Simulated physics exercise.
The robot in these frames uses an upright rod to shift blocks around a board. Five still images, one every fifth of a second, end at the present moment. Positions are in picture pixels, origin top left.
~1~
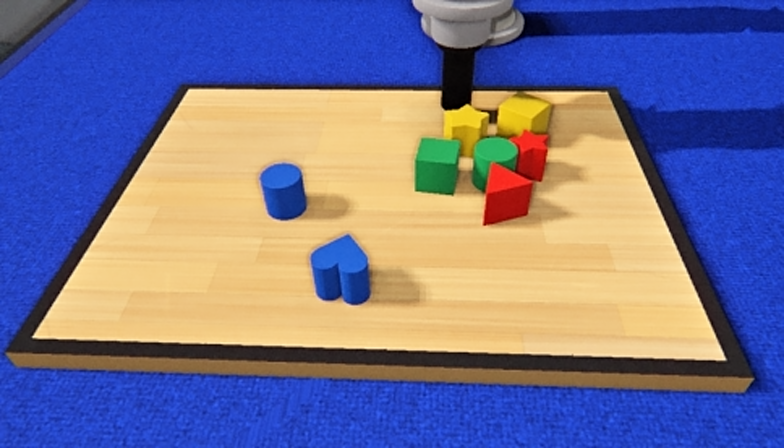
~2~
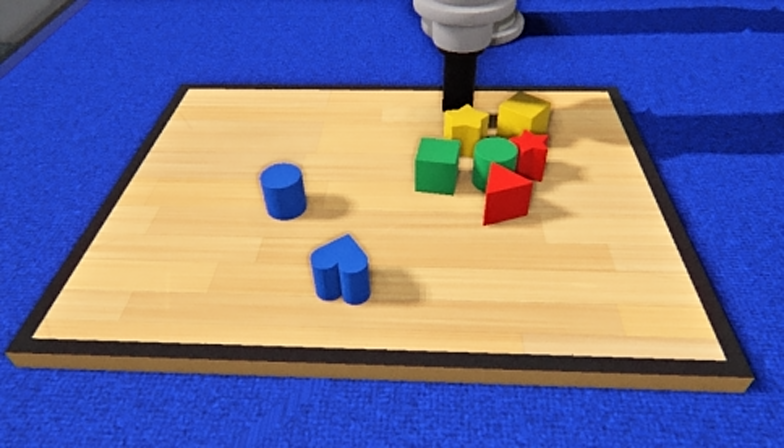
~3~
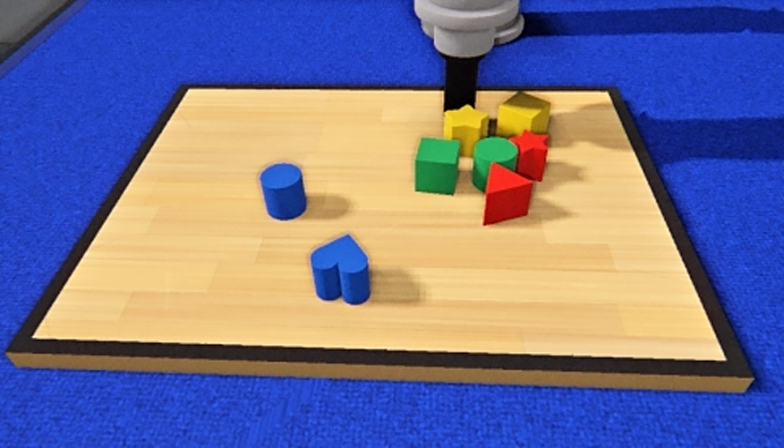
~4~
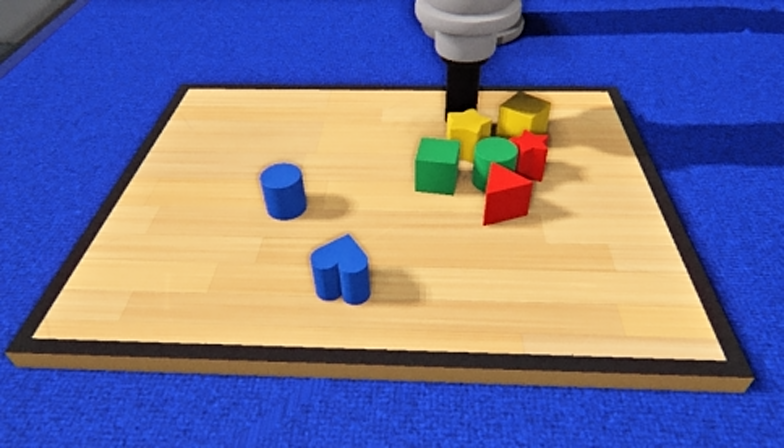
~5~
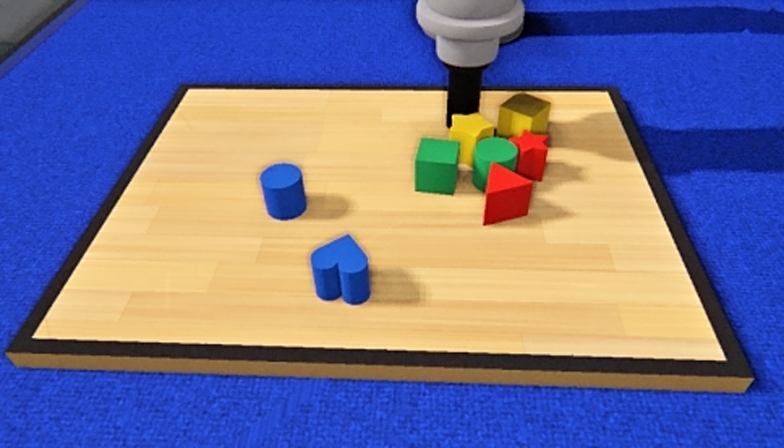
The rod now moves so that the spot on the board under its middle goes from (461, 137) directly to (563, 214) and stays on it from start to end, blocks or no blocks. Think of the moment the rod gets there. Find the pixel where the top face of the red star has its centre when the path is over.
Pixel (582, 159).
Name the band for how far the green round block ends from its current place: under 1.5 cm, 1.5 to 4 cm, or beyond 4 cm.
Long, over 4 cm.
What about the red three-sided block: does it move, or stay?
The block you're asking about gets moved.
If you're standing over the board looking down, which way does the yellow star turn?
From above, the turn goes clockwise.
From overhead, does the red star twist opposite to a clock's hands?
Final answer: Yes.
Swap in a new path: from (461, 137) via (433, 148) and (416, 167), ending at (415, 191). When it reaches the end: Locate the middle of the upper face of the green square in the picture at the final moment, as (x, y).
The spot you're after is about (452, 169) in the image.
On the path given first. One third of the way, rod (494, 148); yellow star (490, 148), turned 25° clockwise; green round block (508, 170); red three-sided block (504, 193), turned 30° anticlockwise.
Two thirds of the way, rod (528, 174); yellow star (509, 169), turned 55° clockwise; green round block (513, 197); red three-sided block (500, 221), turned 20° anticlockwise; red star (565, 154), turned 45° anticlockwise.
At the end, rod (566, 201); yellow star (515, 173), turned 80° clockwise; green round block (510, 203); red three-sided block (497, 229), turned 15° anticlockwise; red star (582, 159), turned 90° anticlockwise.
